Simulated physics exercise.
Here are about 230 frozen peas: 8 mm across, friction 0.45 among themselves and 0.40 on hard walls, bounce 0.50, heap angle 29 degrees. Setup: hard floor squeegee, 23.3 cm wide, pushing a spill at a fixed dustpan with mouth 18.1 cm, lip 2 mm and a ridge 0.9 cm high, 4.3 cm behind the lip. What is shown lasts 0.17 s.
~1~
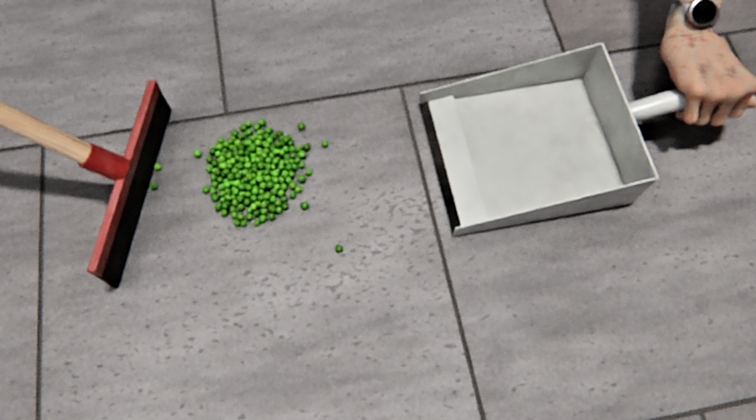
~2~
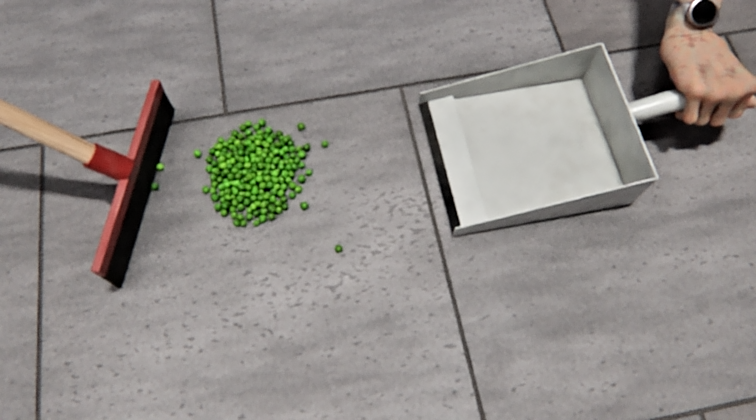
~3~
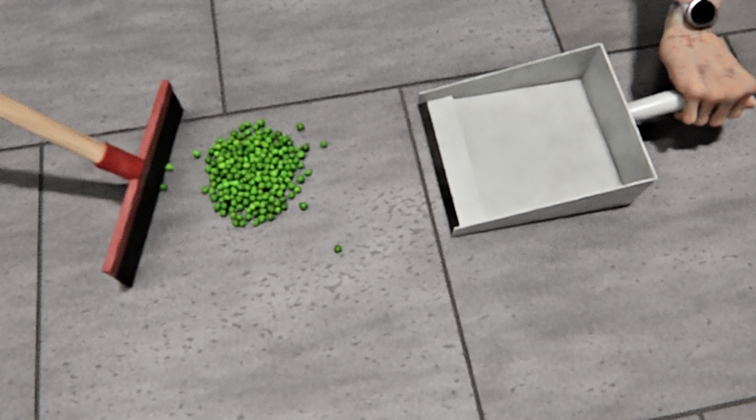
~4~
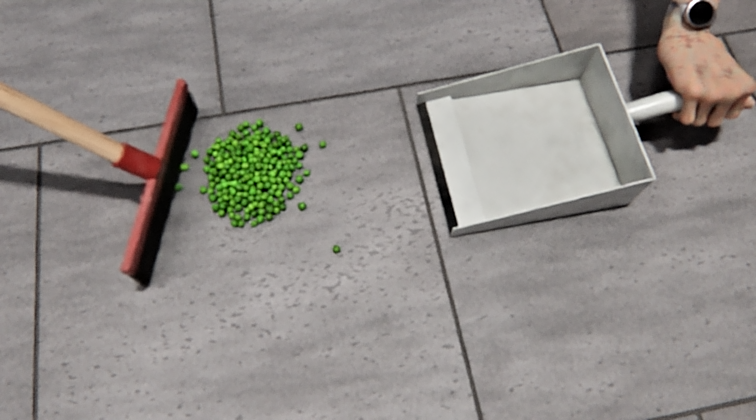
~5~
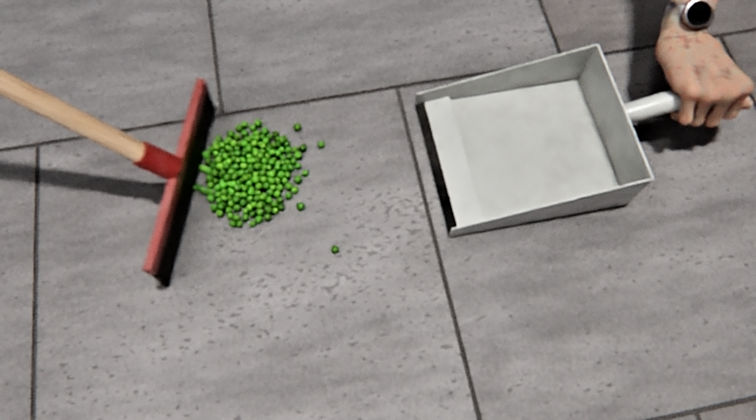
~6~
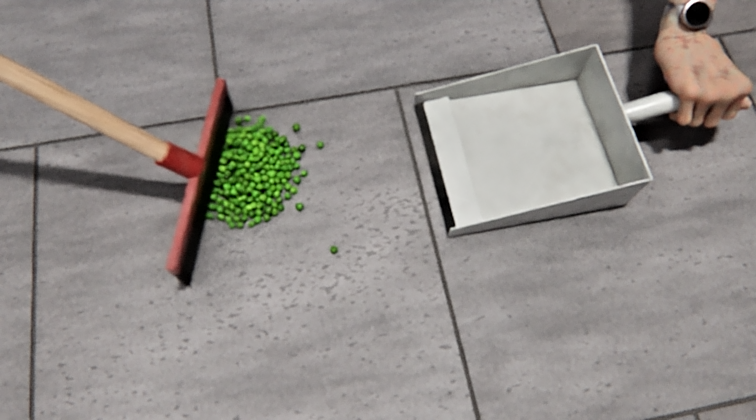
A red squeegee slides right into a pile of green peas beside a still, handheld dustpan.
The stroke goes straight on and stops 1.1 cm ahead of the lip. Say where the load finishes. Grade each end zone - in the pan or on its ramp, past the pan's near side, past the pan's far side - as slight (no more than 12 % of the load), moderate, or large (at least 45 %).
In the pan or on its ramp - moderate. Past the pan's near side - moderate. Past the pan's far side - slight.
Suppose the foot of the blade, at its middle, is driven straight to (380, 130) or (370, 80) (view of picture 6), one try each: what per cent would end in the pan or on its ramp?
The two tries give about 10 and 5 percent.
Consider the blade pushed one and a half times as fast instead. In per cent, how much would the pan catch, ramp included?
It would be around 35 percent.
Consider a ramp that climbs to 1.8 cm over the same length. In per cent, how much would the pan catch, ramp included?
Roughly 20 per cent.
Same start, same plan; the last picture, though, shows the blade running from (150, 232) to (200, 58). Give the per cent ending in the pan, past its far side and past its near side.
Split: Pan = 0, far = 20, near = 0.
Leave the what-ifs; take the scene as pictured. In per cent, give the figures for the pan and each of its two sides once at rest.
Pan 25, near side 20, far side 5.
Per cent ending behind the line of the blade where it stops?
Estimate: Around 0 %.
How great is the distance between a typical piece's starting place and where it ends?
That distance is around 24 cm.
Then, 0.16 s after the last picture, middle of the blade 15 cm from the lip; 0 % over the lip, far side 10 %, near side 5 %.
Then, 0.27 s after the last picture, middle of the blade 7 cm from the lip; 0 % over the lip, far side 5 %, near side 10 %.
Then, 0.50 s after the last picture, middle of the blade 5 cm from the lip; 30 % over the lip, far side 5 %, near side 20 %.
In the end, pan 25 %, near side 20 %, far side 5 %, in front of the lip or behind the blade 50 %.
